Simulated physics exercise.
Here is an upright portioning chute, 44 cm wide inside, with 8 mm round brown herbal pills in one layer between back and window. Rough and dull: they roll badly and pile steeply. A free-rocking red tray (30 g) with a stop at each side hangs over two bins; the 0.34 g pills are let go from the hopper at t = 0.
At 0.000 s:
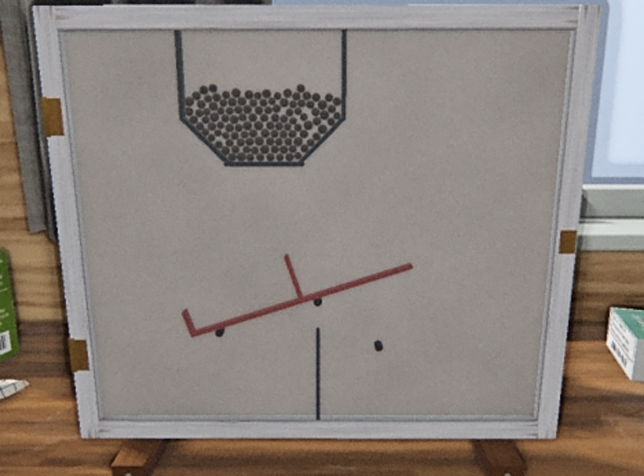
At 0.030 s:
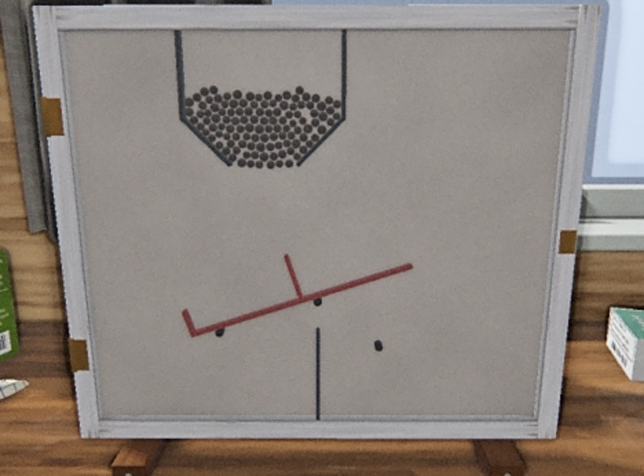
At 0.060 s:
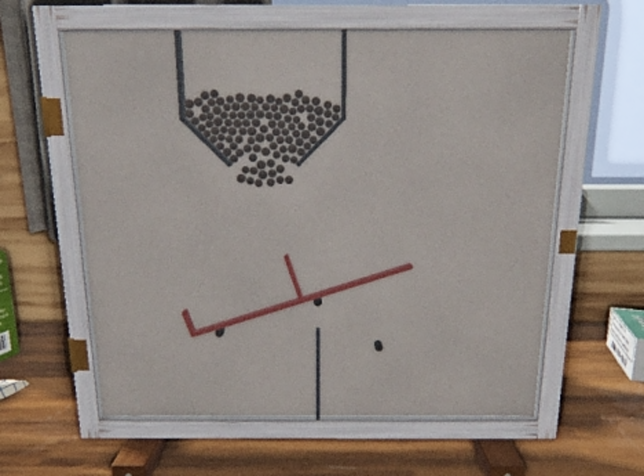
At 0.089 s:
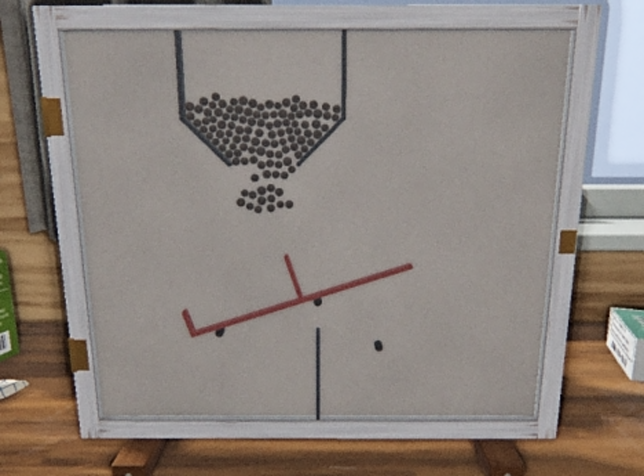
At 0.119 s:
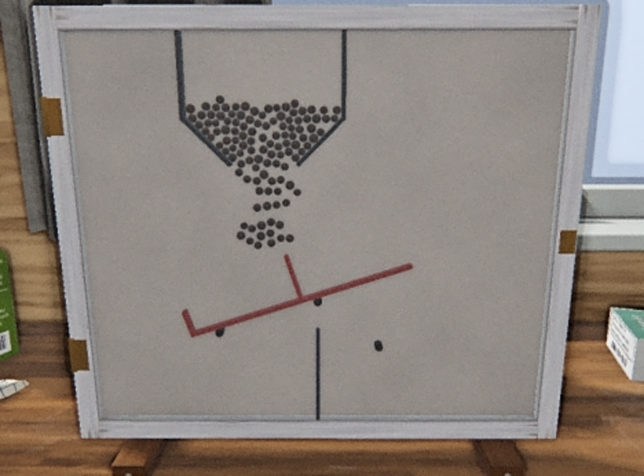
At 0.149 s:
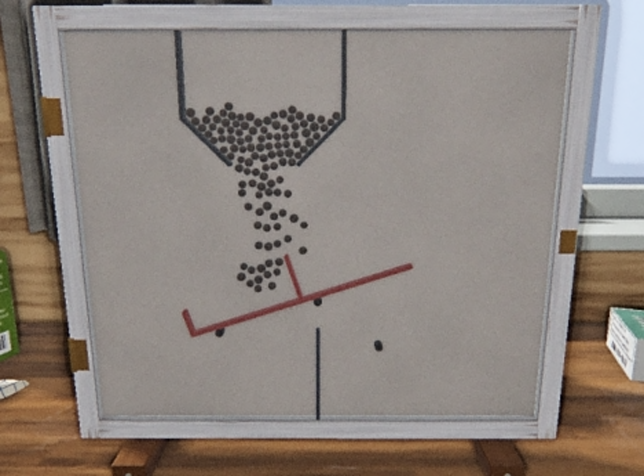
Small dark round pills sit packed in a hopper above a tilted red tray, then start dropping in a clump through its opened bottom. The clump falls and stretches into a loose, scattered stream, its lowest pills reaching the tray left of its upright wall, while the tray stays tilted down to the left.
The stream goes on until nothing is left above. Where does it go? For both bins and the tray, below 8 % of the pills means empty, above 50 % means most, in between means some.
At rest, left bin some, right bin empty, tray most.
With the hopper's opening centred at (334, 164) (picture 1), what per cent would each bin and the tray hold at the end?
Left bin: 0; right bin: 10; tray: 90.
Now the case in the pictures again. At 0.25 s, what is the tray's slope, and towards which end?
About 20°, left end down.
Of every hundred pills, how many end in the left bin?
Some 25 per cent.
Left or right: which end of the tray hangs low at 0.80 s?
The left end.
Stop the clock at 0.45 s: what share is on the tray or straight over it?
About 95 per cent.
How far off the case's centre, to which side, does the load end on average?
Some 9 cm left of it.
By 0.25 s 70 % have left the hopper; tray left end down 18°; on or over it 65 %, past it to the left 0 %, to the right 0 %.
By 0.45 s 100 % have left the hopper; tray left end down 18°; on or over it 95 %, past it to the left 5 %, to the right 0 %.
By 0.80 s 100 % have left the hopper; tray left end down 18°; on or over it 75 %, past it to the left 25 %, to the right 0 %.
Settled by 1.8 s, left bin 25 %, right bin 0 %, tray 75 %; tray left end down 18°.
